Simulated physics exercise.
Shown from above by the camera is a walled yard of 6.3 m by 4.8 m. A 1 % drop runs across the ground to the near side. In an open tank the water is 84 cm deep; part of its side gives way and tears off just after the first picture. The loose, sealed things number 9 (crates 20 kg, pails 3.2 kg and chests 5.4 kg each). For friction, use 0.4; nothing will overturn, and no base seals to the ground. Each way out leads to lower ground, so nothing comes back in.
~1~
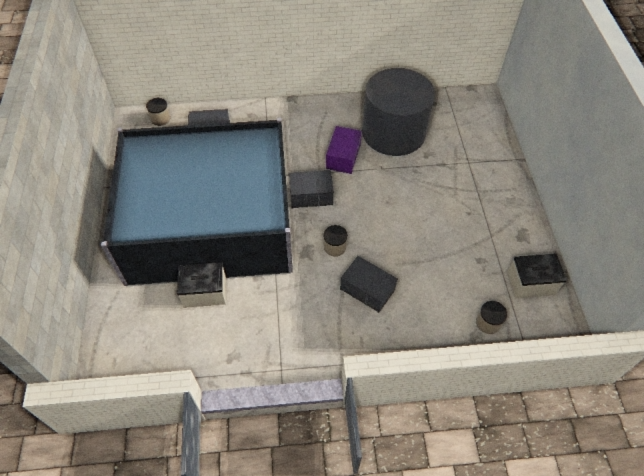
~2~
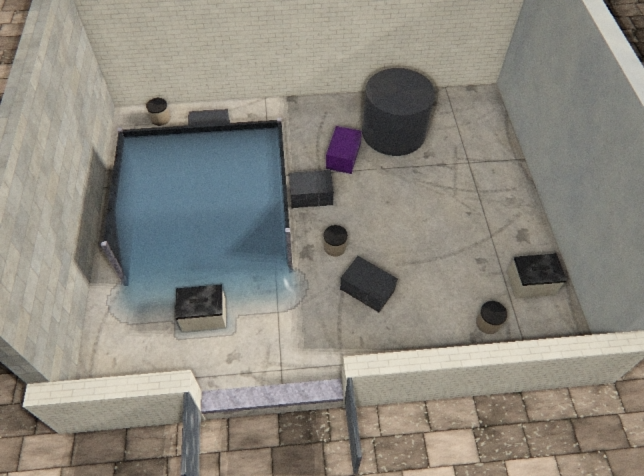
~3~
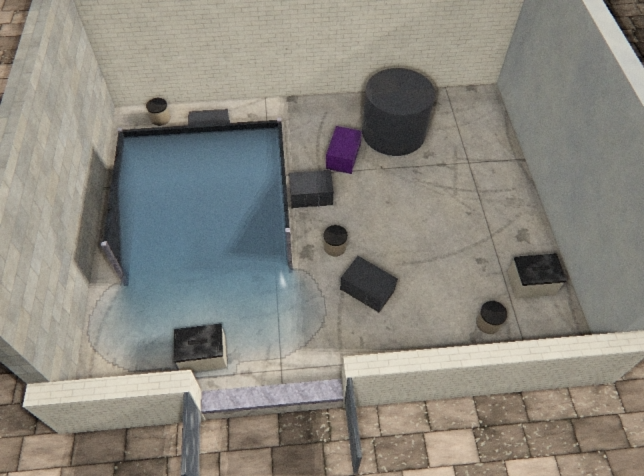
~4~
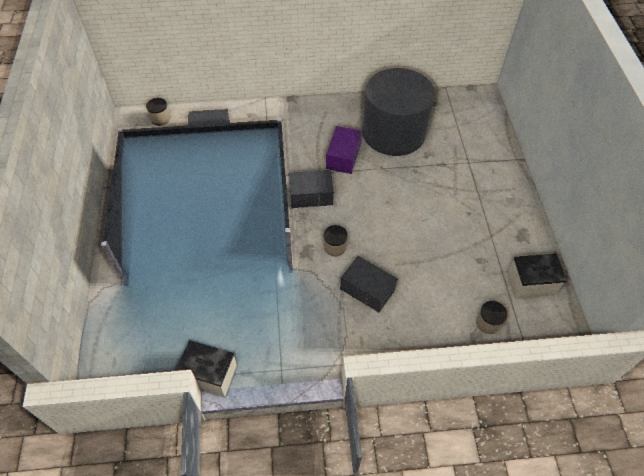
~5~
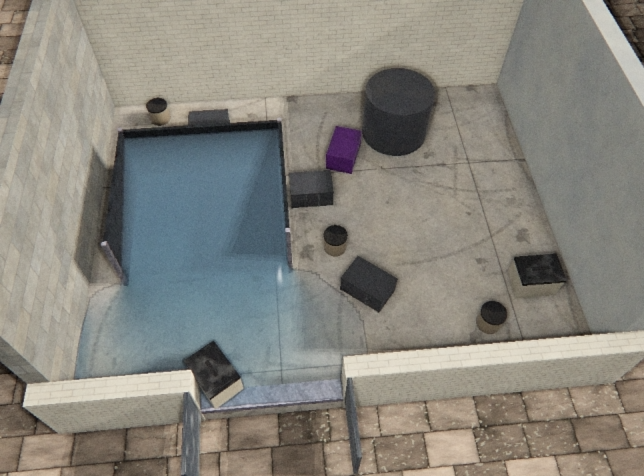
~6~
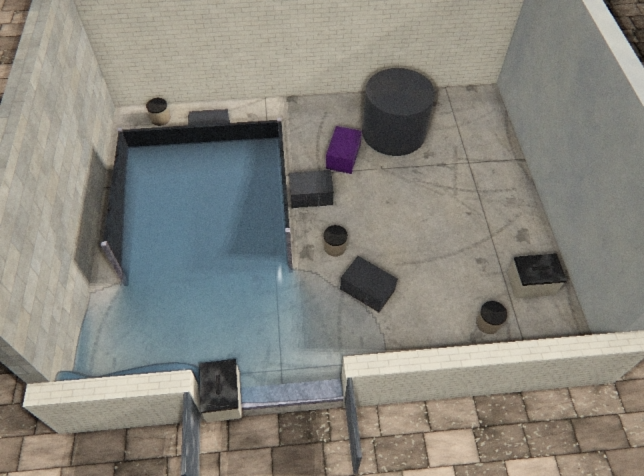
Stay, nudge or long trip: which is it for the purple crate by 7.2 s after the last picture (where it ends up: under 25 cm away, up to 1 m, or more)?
Virtually static.
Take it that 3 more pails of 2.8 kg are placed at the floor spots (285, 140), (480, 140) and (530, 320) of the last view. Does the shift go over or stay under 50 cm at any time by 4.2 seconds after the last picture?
Within it, within it, beyond it.
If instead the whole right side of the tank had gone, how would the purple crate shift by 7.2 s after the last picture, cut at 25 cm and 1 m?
What happens next is that the purple crate gets swept a long way.
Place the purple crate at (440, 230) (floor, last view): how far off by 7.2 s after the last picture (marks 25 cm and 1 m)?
As it turns out, it barely budges.
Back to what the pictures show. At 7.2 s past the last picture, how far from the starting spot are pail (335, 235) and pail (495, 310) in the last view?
0 cm and 350 cm, respectively.
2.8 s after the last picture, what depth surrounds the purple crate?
0 cm or so.
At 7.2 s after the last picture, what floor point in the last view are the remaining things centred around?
I'd put it close to (371, 167) in the last view.
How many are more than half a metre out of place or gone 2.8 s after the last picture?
Tally: 3.
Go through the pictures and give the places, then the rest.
The purple crate at (344, 142) rests on the ground; 3.8 m2 under water; 0 of 9 have shifted, in the first frame.
The purple crate at (344, 142), on the bottom; water covers 5.1 m2; 1 of 9 have shifted, in the second frame.
The purple crate at (344, 142) rests on the ground; water covers 6.9 m2; 1 of 9 have shifted, in the third frame.
The purple crate at (344, 142), on the bottom; 8.7 m2 under water; 1 of 9 have shifted, in the fourth frame.
The purple crate at (344, 142) rests on the ground; water covers 9.2 m2; 1 of 9 have shifted, in the fifth frame.
The purple crate at (344, 142) rests on the ground; 9.4 m2 under water; 1 of 9 have shifted, in the sixth frame.
Then, 0.9 s after the last picture the purple crate is near (344, 142), 0.0 m from its start, aground; 1 of 9 are out; 0 afloat.
Then, 2.8 s after the last picture the purple crate is near (344, 142), 0.0 m from its start, aground; 1 of 9 are out; 3 afloat.
Then, 4.8 s after the last picture the purple crate is near (344, 142), 0.0 m from its start, aground; 1 of 9 are out; 2 afloat.
Then, 7.2 s after the last picture the purple crate is near (344, 142), 0.0 m from its start, aground; 1 of 9 are out; 3 afloat.
